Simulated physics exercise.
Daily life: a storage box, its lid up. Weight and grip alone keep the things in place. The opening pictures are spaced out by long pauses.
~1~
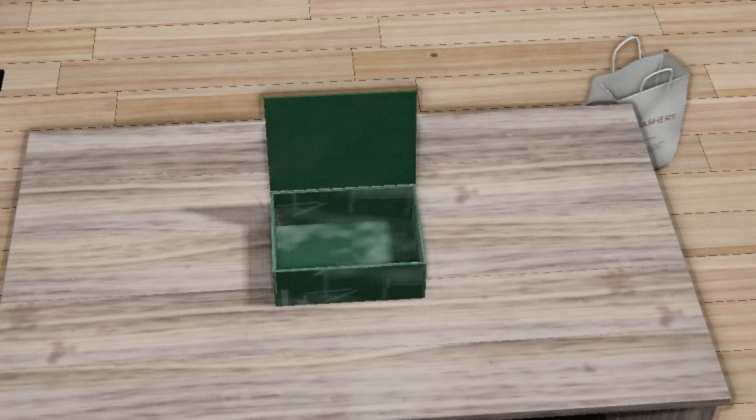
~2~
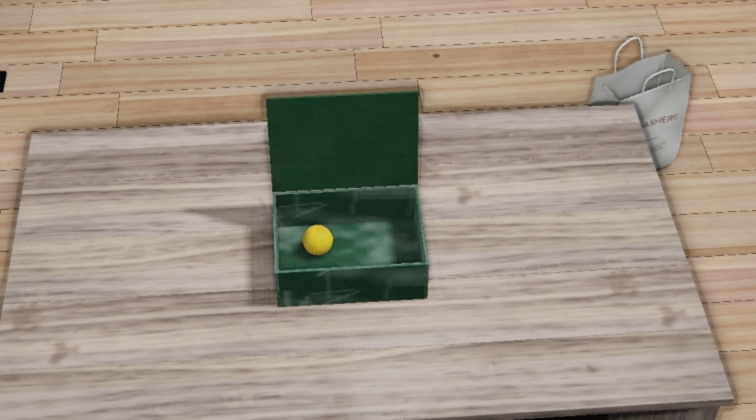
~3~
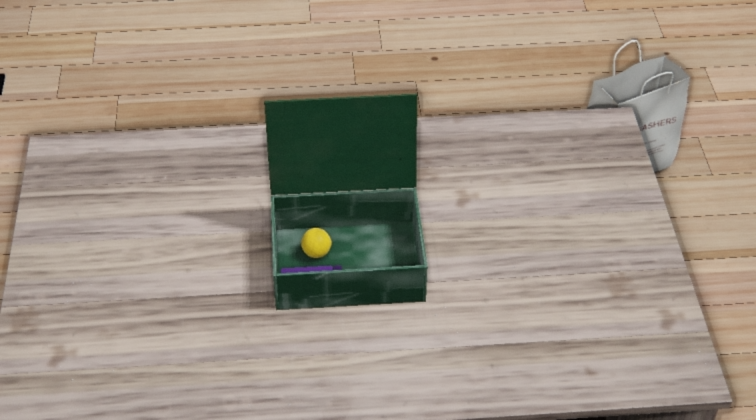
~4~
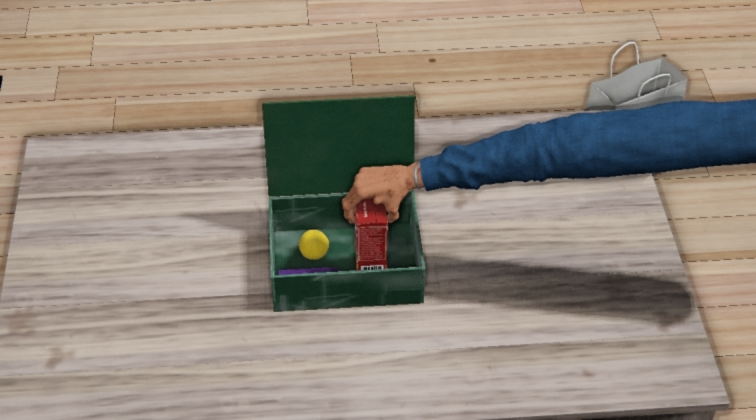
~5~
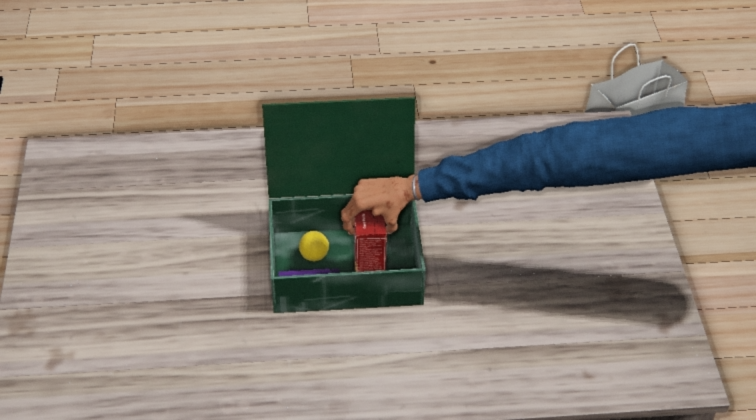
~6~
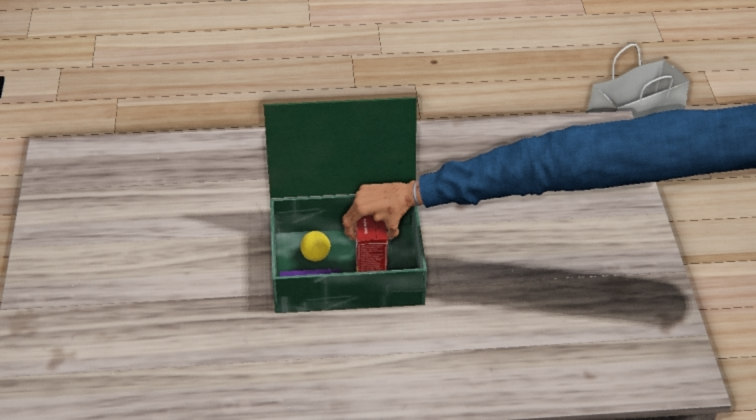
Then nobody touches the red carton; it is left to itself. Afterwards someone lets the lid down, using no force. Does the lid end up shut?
No. The lid falls short.
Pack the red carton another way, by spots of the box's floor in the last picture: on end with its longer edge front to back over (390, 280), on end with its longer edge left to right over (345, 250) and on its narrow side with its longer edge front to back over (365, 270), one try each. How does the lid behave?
First - not shut; second - not shut; third - shut down.
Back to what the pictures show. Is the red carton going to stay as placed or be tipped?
Result: The red carton remains as it was set.
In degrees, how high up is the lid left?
Near 30° up from the rim.
Then, 1.10 s past the last view, lid starting down.
Then, 1.60 s past the last view, lid 59° above the rim.
Then, 1.90 s past the last view, lid 34° above the rim.
Then, 4.10 s past the last view, lid 31° above the rim.
Finally, lid 32° above the rim; all 3 still in place. Final places as the last picture's camera would see them, red carton near (371, 256).
